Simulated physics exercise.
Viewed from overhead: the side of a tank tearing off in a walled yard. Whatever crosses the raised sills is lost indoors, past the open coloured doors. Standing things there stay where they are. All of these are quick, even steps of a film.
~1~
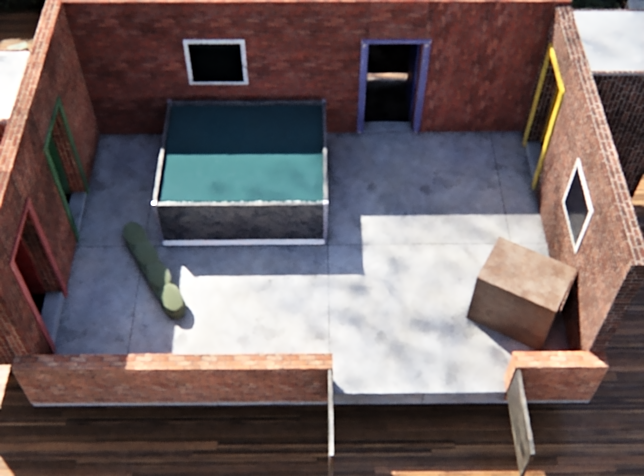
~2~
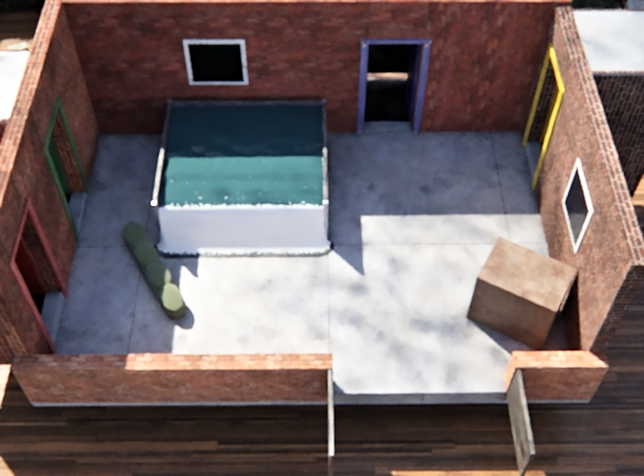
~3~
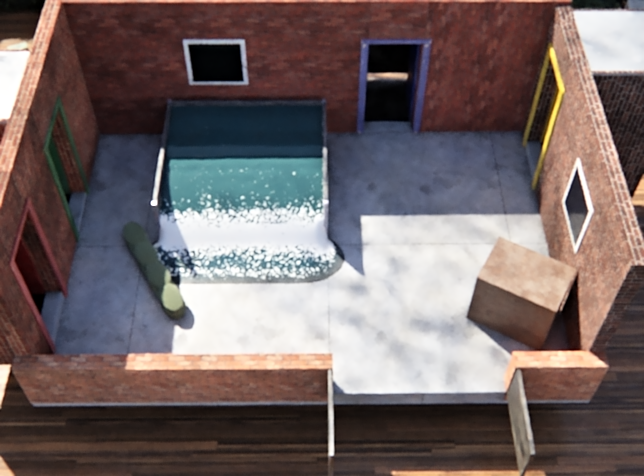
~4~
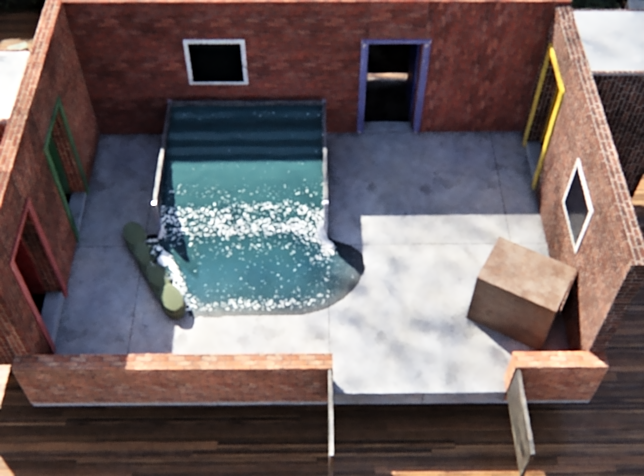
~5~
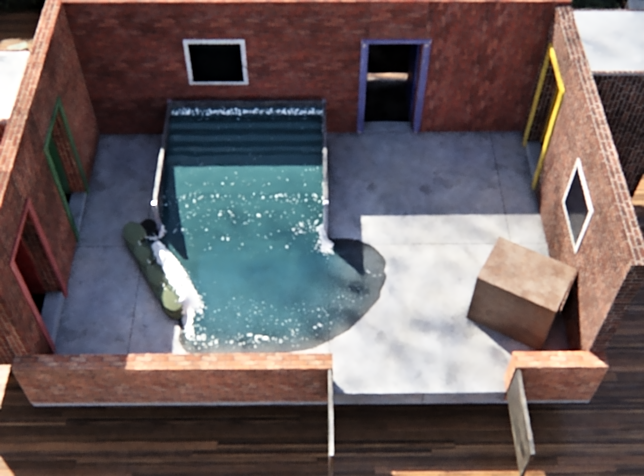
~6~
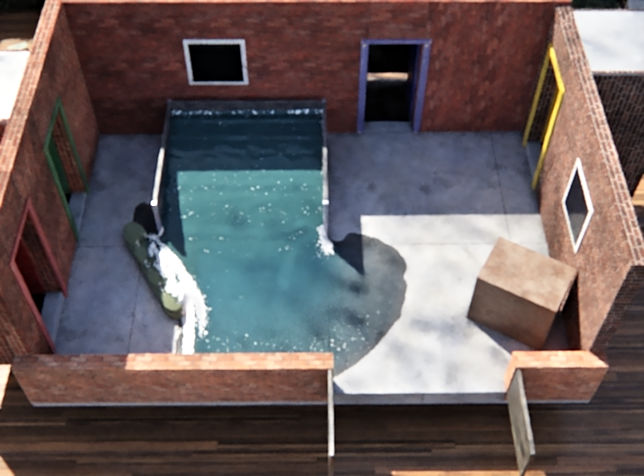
A tank of water in a brick-walled yard lost its front side, and the water poured out across the pale floor, foaming against a green rounded object on the left and spreading toward the front wall.
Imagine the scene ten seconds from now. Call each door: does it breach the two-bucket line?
Calls: The yellow door does not breach it; the green door breaches it; the blue door breaches it; the red door breaches it.
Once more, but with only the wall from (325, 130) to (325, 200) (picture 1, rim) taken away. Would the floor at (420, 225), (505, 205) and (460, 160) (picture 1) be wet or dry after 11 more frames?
In the order you gave them, I get drenched, drenched, drenched.
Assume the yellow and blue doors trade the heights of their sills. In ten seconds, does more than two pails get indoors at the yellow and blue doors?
Result: Yellow door crosses the threshold; blue door remains below the limit.
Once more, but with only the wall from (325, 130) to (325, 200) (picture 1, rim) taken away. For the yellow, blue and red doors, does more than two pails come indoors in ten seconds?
Taking each in turn, the yellow overflows, the blue overflows, the red falls below the limit.
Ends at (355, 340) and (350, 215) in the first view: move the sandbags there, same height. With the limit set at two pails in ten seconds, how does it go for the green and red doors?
Door by door: The green one goes past the limit, then the red one goes past the limit.
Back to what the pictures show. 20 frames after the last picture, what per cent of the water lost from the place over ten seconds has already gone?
Result, approximate: 40 per cent.
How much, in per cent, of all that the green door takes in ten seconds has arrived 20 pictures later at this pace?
Close to 0 %.
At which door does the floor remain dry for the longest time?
Answer - the door marked blue.
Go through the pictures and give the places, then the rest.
Still water in the tank at (244, 153), in the first picture.
Water pours out at (243, 226) and has run to (158, 246), in the second picture.
The front is at (338, 262), out from the gap at (243, 229), in the third picture.
The front is at (354, 280), out from the gap at (243, 231), in the fourth picture.
Water pours out at (243, 232) and has run to (373, 296), in the fifth picture.
Water pours out at (244, 232) and has run to a hidden place, in the sixth picture.
A moment on, water covers 45 % of the floor; the yellow door not reached, the green door not reached, the blue door not reached, the red door not reached.
Next, water covers 55 % of the floor; the yellow door not reached, the green door not reached, the blue door not reached, the red door under two buckets in.
Then, water covers 70 % of the floor; the yellow door not reached, the green door wet at the sill, nothing in, the blue door not reached, the red door far over two buckets in.
Later, water covers 85 % of the floor; the yellow door under two buckets in, the green door over two buckets in, the blue door under two buckets in, the red door far over two buckets in.
In the end, water covers 95 % of the floor; the yellow door under two buckets in, the green door far over two buckets in, the blue door far over two buckets in, the red door far over two buckets in.
